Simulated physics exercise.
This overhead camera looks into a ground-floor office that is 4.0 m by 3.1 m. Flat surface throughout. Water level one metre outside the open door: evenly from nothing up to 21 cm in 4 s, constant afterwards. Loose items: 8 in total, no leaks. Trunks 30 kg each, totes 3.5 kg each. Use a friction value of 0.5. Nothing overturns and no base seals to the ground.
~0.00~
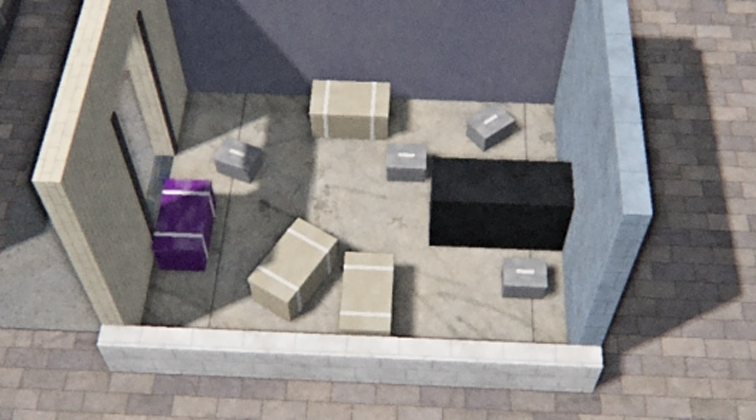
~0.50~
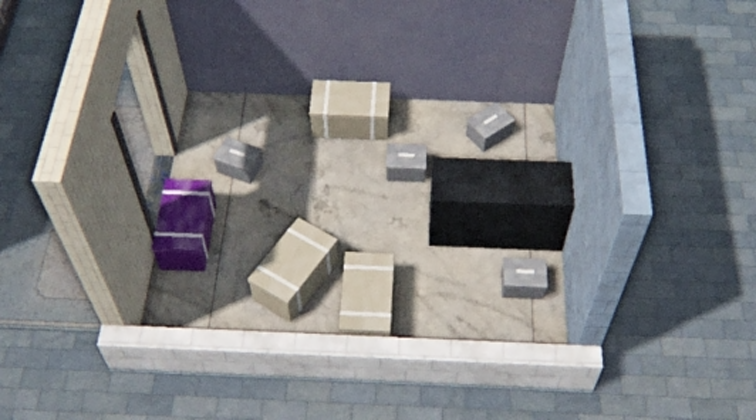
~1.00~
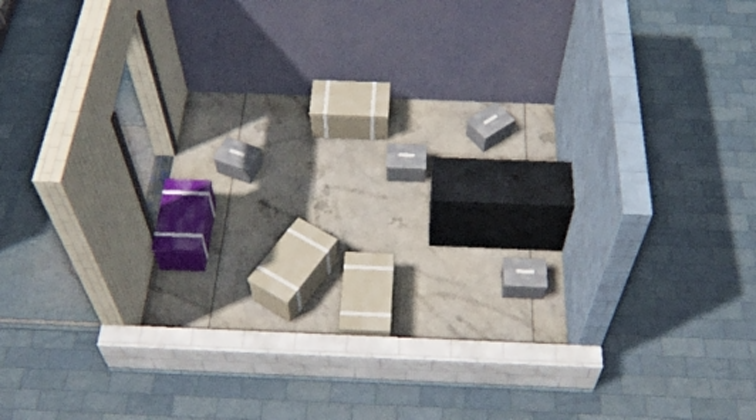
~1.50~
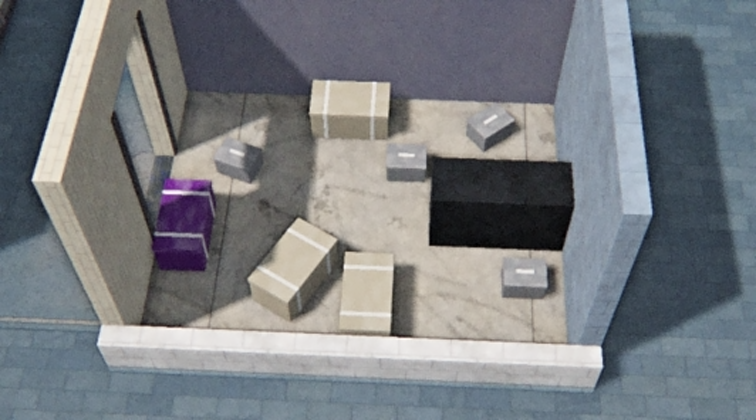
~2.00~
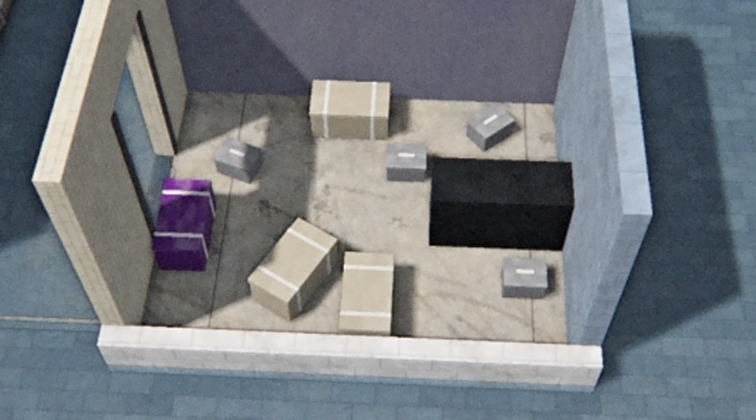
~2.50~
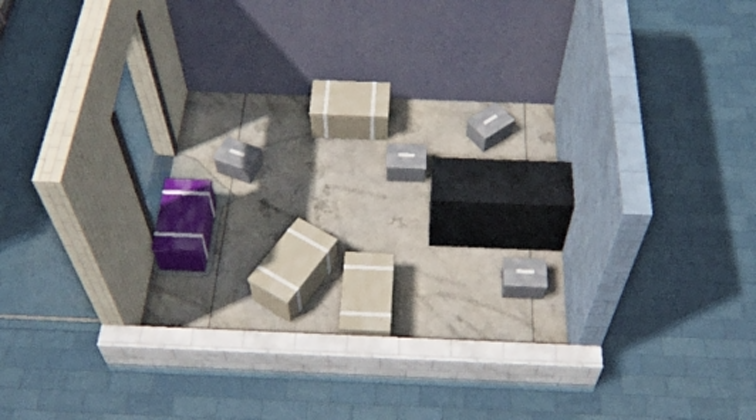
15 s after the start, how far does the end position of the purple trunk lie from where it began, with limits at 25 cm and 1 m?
It lies 25 cm to 1 m away.
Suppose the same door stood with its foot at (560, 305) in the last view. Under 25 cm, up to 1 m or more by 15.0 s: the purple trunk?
As for the purple trunk, it winds up a long way off.
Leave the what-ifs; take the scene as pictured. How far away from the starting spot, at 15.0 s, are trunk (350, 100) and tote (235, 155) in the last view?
150 cm, 80 cm.
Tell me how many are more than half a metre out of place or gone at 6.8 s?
I get 3.
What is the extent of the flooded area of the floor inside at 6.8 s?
I'd put it close to 9.5 m2.
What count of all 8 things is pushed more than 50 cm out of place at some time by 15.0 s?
Count: 7.
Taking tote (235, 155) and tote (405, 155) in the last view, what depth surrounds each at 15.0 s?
Close to 11 and 16 centimetres.
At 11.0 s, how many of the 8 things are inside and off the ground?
At that time the total is 7.
After 3.5 s the purple trunk is near (191, 215), 0.1 m from its start, aground; 0 afloat.
After 6.8 s the purple trunk is near (242, 246), 0.7 m from its start, aground; 3 afloat.
After 11.0 s the purple trunk is near (258, 260), 0.9 m from its start, aground; 7 afloat.
After 15.0 s the purple trunk is near (185, 248), 0.4 m from its start, afloat; 8 afloat.
